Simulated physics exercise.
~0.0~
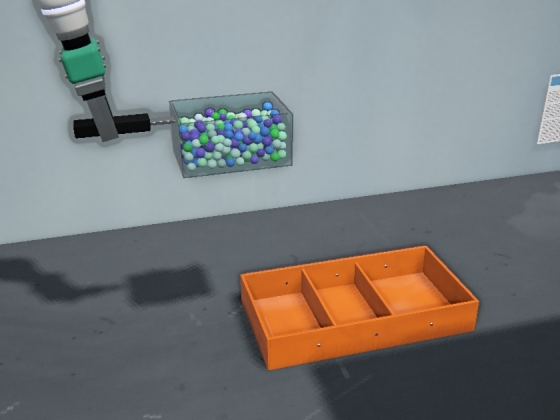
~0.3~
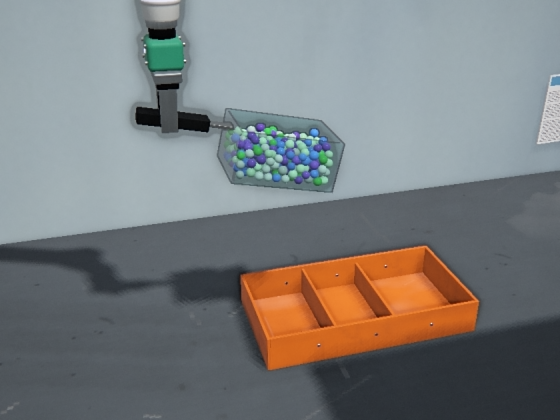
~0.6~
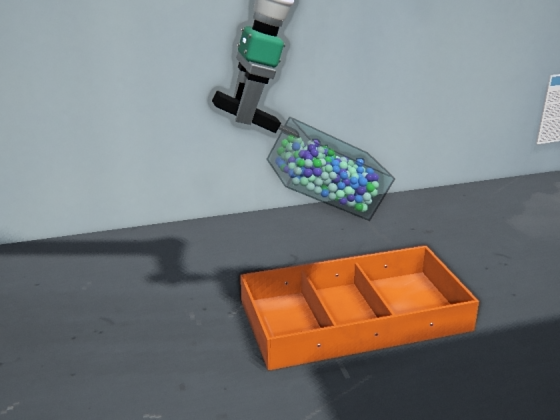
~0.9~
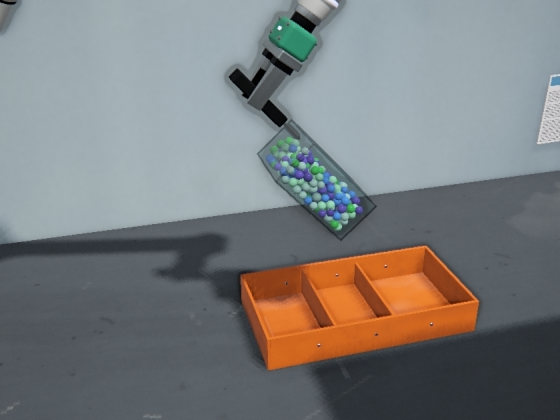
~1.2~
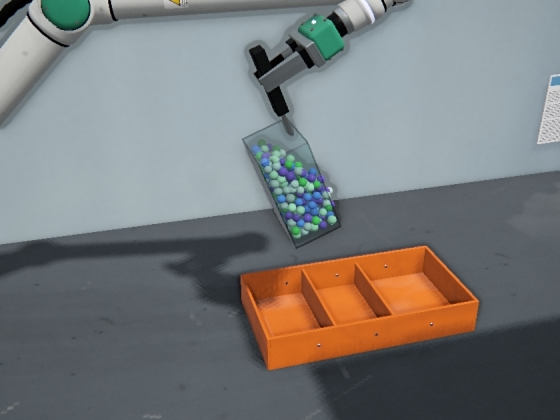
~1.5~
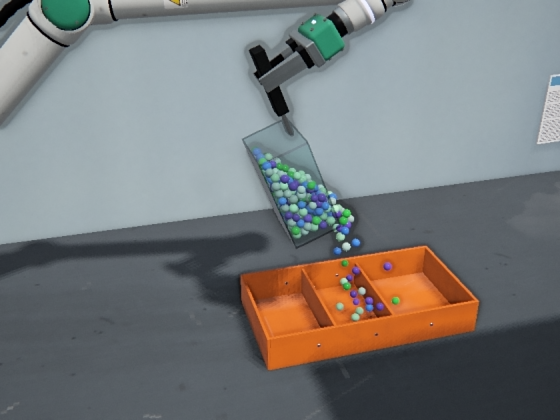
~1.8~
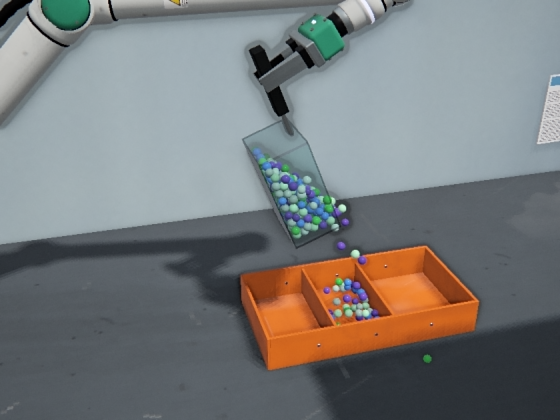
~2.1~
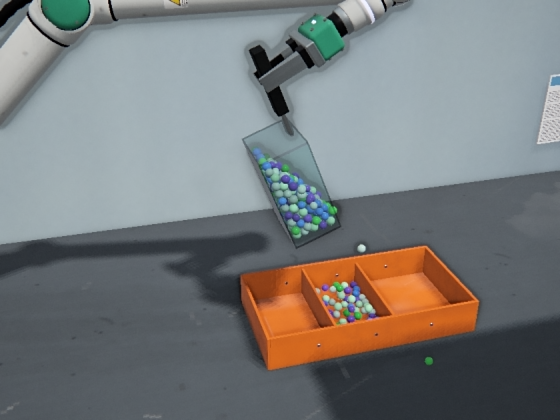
In this clip, a robot arm carries a clear box of green, blue and purple balls rightward, tilting it steeply over an orange three-part crate. Some balls spill, mostly into the middle section, while one lands on the floor and most remain in the now still box.
